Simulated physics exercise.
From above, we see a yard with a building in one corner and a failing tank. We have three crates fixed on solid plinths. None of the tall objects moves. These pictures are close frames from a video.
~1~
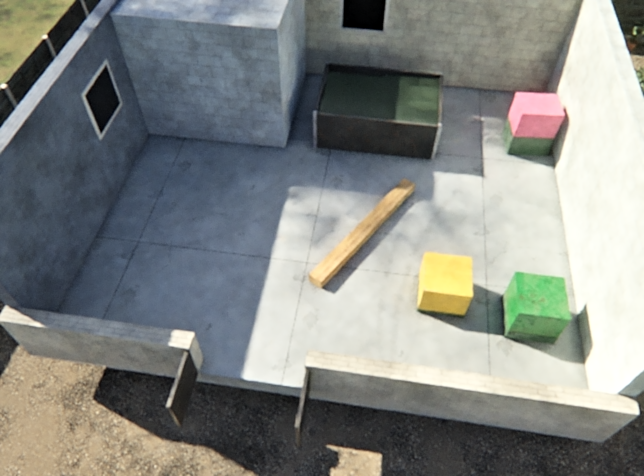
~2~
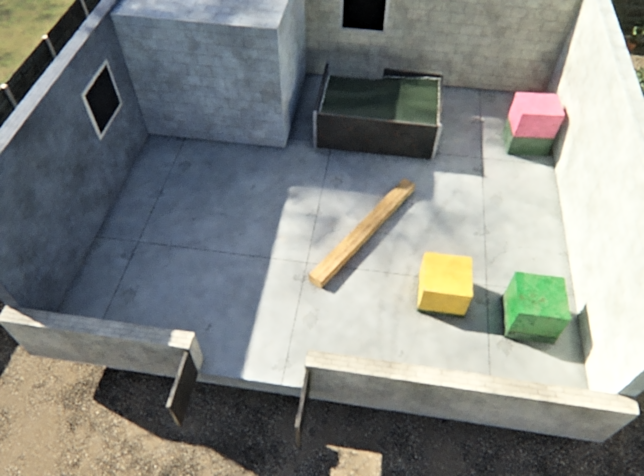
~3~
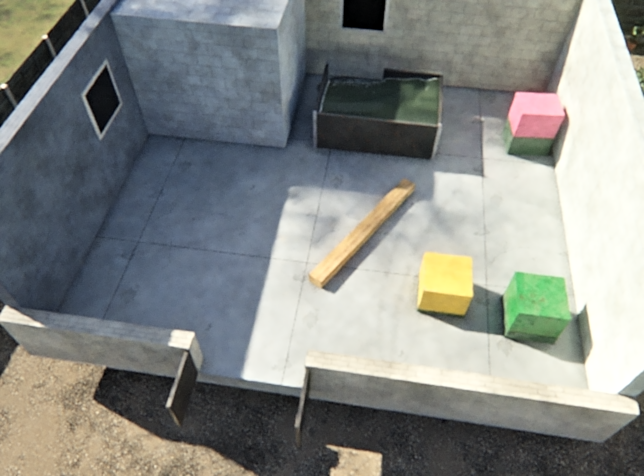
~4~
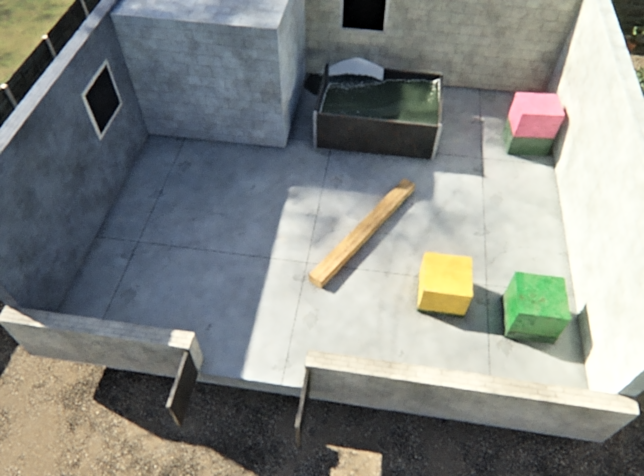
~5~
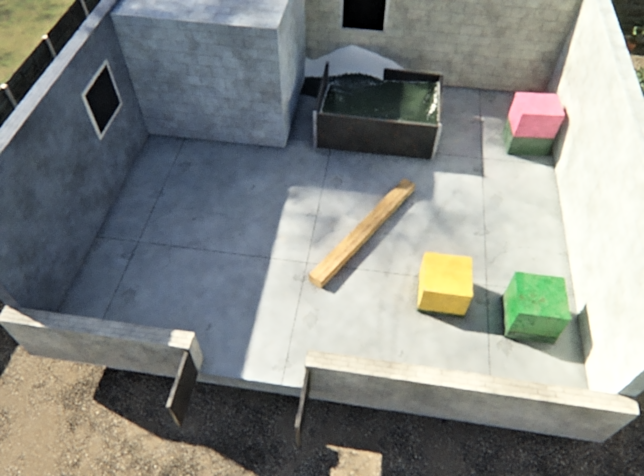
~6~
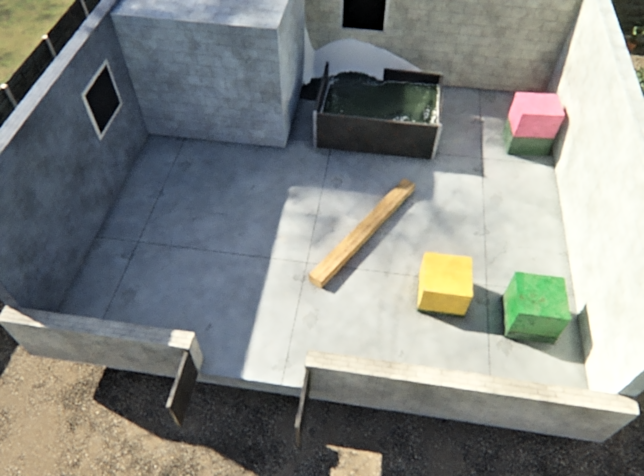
Water pours from a gap in the tank's far side and spreads across the floor.
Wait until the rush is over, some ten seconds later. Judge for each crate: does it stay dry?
One by one: The yellow crate will be wet, the pink crate will not even get damp, the green crate will not even get damp.
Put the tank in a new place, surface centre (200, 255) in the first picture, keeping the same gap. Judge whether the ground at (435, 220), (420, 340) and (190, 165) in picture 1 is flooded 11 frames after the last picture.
Taking the three spots in order: Bare, bare, swamped.
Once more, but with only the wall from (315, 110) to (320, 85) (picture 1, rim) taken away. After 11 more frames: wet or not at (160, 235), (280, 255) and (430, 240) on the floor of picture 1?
The first comes out soaked, the second soaked, the third untouched.
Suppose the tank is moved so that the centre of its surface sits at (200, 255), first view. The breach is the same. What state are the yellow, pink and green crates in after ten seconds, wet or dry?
Taking them in turn, the yellow one is left untouched, the pink one is left untouched and the green one is left untouched.
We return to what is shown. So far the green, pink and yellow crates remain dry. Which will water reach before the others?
The crate marked pink.
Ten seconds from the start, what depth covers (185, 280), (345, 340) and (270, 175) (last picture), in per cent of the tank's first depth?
6, 6, 2 %.
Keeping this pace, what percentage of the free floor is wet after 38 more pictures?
Share estimate: About 65 per cent.
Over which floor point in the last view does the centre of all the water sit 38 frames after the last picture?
Centre: Close to (378, 153).
A moment on, water covers 10 % of the floor; the yellow crate not reached, the pink crate not reached, the green crate not reached.
Next, water covers 20 % of the floor; the yellow crate not reached, the pink crate water round its plinth, the green crate not reached.
Then, water covers 45 % of the floor; the yellow crate not reached, the pink crate water round its plinth, the green crate not reached.
Later, water covers 65 % of the floor; the yellow crate water round its plinth, the pink crate water round its plinth, the green crate water round its plinth.
In the end, water covers 85 % of the floor; the yellow crate was topped, the pink crate stayed above the water, the green crate stayed above the water.
